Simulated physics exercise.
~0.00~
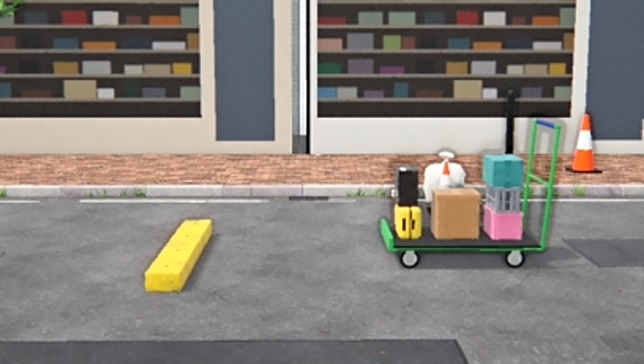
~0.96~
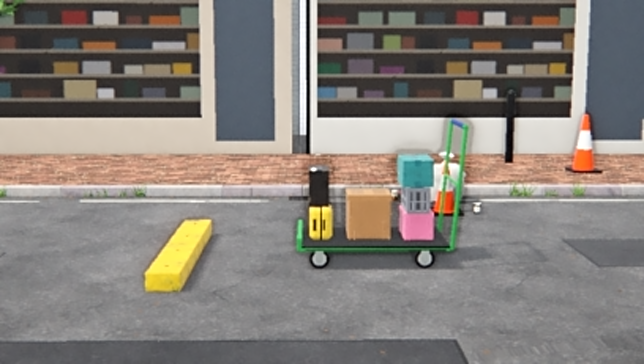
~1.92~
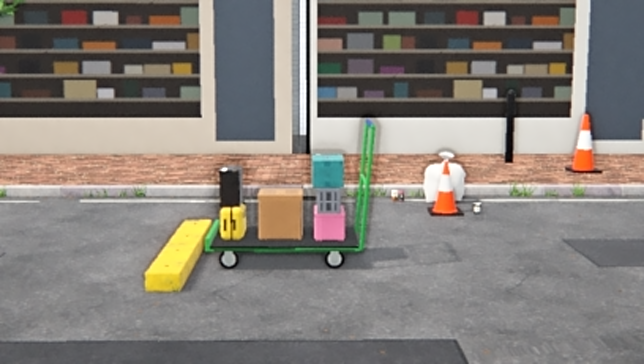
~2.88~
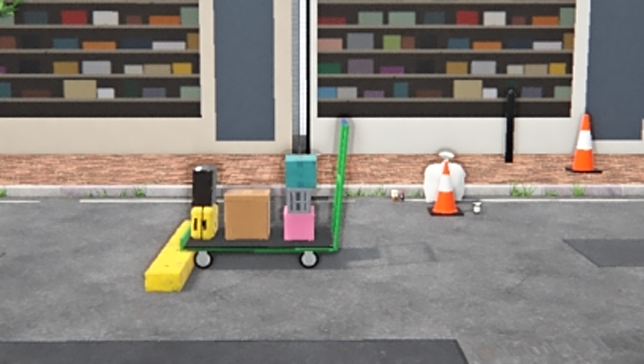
A green trolley loaded with a black carton on a yellow suitcase, a brown box and a pink, grey and teal stack rolled left across the pavement and reached a yellow wheel stop, ending with the black carton leaning slightly and everything still aboard.
